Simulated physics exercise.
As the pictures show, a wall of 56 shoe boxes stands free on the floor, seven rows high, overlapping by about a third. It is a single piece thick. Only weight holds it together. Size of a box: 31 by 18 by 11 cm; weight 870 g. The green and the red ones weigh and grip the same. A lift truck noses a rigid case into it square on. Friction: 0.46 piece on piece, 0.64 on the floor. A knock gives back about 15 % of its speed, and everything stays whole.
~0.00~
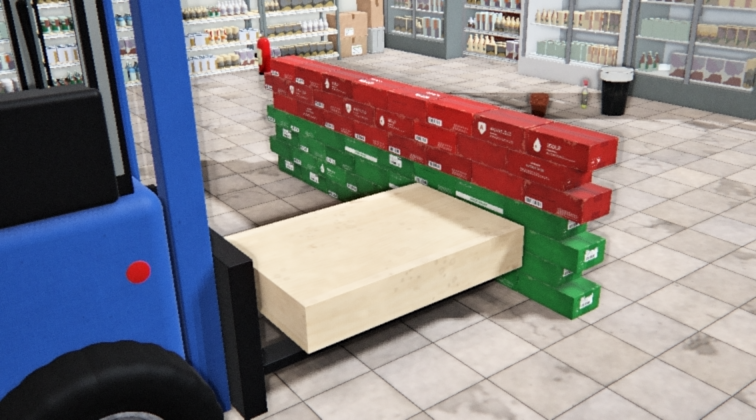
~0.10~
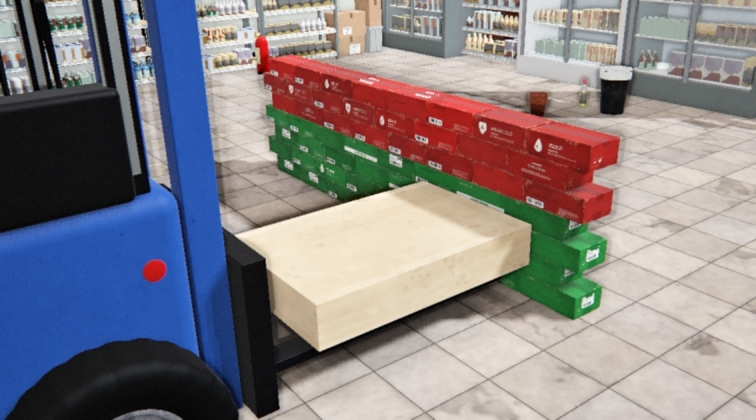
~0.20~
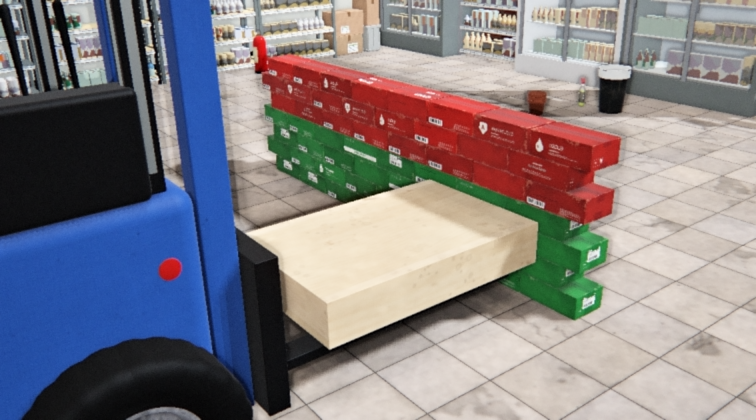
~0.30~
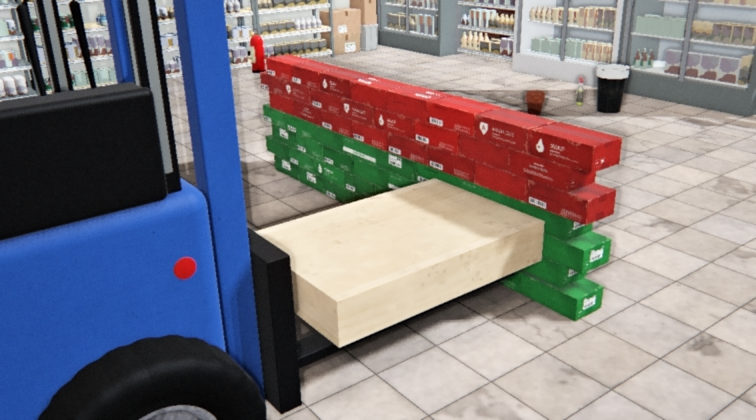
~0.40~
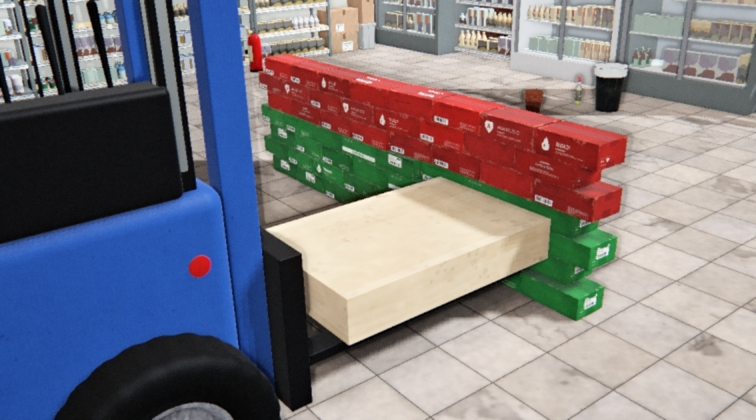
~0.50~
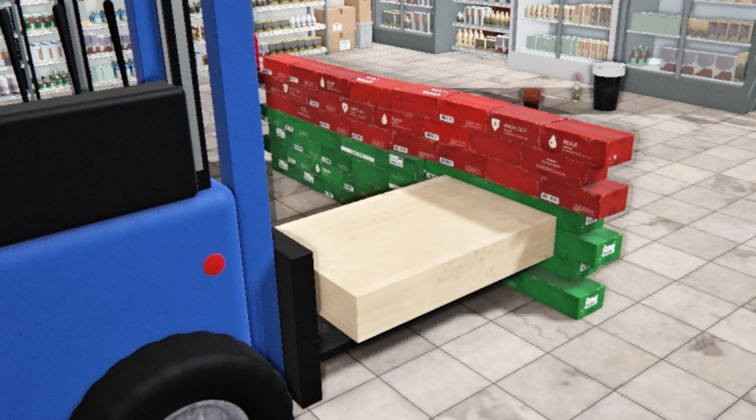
Blue forklift pushing a pale block into a wall of red and green boxes, shifting some of them slightly out of line.
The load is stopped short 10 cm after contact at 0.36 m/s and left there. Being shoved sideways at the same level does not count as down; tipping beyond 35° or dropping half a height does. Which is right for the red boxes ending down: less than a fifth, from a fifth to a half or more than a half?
It comes to upwards of a half.
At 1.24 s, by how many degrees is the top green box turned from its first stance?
About 80°.
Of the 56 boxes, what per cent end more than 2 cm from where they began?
Shifted: 50 per cent.
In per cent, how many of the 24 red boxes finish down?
Roughly 65 per cent of them.
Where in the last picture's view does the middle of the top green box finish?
Near (607, 246).
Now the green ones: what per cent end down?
Ending so: Green 30 per cent.
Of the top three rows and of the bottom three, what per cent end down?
Top 70, bottom 30 per cent.
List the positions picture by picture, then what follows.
In the first frame (we follow the side turned to the camera; the camera moves round a little), load (506, 249) 9 cm short of touching; top red box (307, 78); top green box (532, 219); no piece has moved.
Load (514, 247) 54 mm short of touching; top red box (307, 77), in the second frame.
Load (521, 245) 18 mm short of touching; top red box (306, 77), in the third frame.
Load (527, 244) 18 mm in; top red box (304, 77); top green box (537, 218) displaced 20 mm; 9 stirred so far, in the fourth frame.
Load (534, 241) 54 mm in; top red box (303, 77); top green box (543, 216) displaced 56 mm; 21 stirred so far, in the fifth frame.
Load (540, 239) 9 cm in; top red box (302, 76); top green box (549, 214) displaced 9 cm; 24 stirred so far, in the sixth frame.
Around 0.92 s, none of the 24 red boxes down (0 of 56 in all colours); top red box unmoved; top green box tipped 24°.
Around 1.24 s, 16 of the 24 red boxes down (27 of 56 in all colours); top red box unmoved; top green box on its side.
Finally (2.5 s), 16 of the 24 red boxes down (27 of 56 in all colours); top red box unmoved; top green box on its side. That is 67 per cent. Seen by the last camera, middles, top red box near (314, 74), top green box near (607, 246).
